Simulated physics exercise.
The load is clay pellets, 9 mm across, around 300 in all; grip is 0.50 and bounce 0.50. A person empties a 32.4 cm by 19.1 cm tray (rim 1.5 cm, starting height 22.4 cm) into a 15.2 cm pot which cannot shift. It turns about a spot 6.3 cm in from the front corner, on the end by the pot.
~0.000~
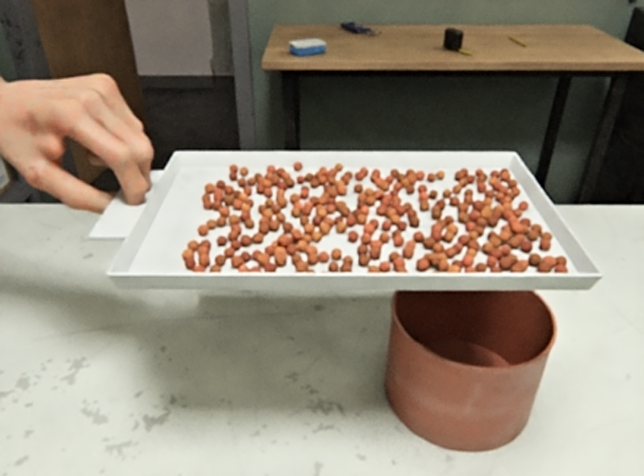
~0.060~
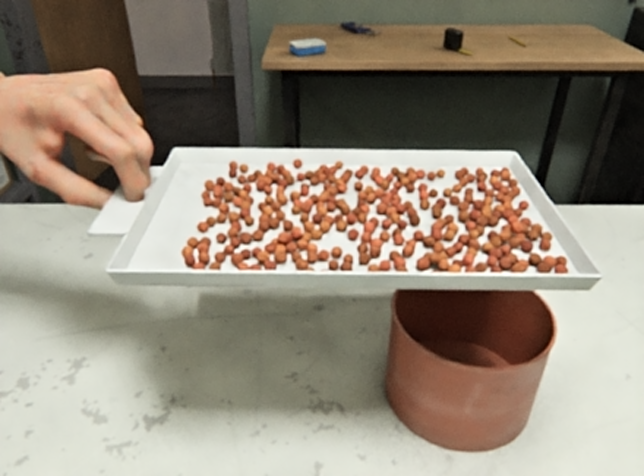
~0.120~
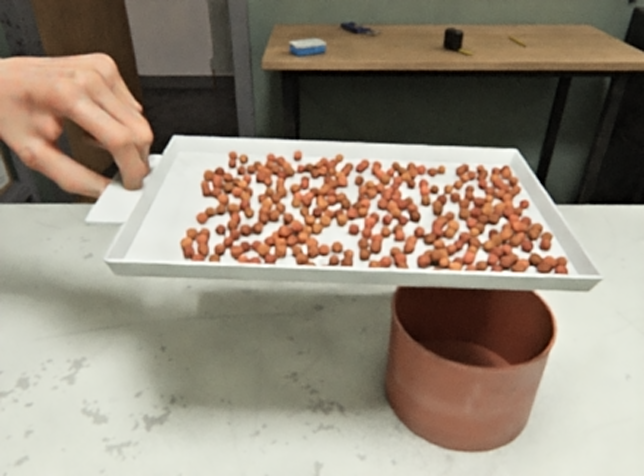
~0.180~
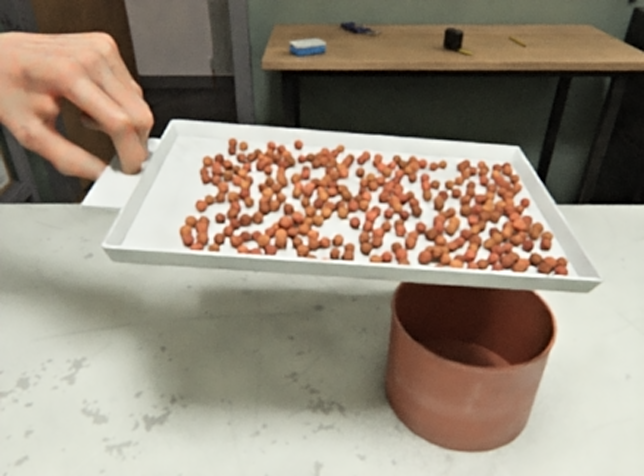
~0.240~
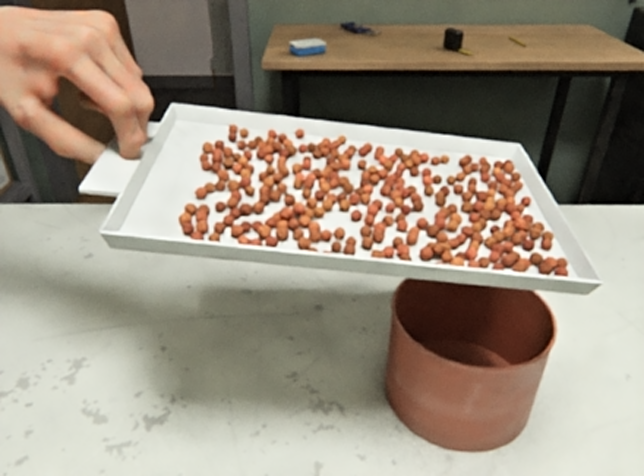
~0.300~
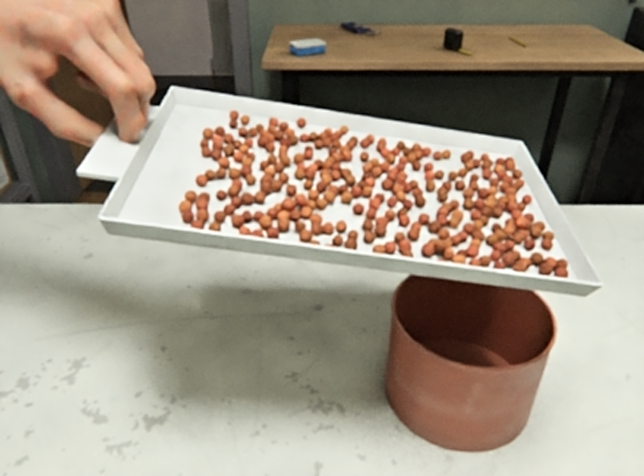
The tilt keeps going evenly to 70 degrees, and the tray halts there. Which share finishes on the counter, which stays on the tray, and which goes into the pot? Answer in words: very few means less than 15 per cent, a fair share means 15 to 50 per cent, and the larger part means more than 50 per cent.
Counter: Very few. Left on the tray: The larger part. Pot: Very few.
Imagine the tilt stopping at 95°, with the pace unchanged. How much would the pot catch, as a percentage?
Around 0 in a hundred.
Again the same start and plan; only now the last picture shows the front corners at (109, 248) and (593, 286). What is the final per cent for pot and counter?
Final per cent - pot 0, counter 0.
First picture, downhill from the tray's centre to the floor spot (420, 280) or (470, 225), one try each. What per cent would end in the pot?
Approximately 0 percent, then 0 percent.
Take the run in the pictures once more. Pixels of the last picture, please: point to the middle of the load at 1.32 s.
I'd put it close to (517, 178).
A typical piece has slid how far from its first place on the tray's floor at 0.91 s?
About 5 cm.
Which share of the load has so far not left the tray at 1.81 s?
100 %, give or take.
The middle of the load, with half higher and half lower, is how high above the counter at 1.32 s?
I'd put it near 30 cm.
After 0.91 s, tilt 39 degrees; the tray holds 100 %, the pot 0 %.
Then, at 1.32 s, tilt 57 degrees; the tray holds 100 %, the pot 0 %.
After 1.81 s, tilt 70 degrees; the tray holds 100 %, the pot 0 %.
In the end, at 2.1 s, counter 5 %, tray 95 %, pot 0 %.
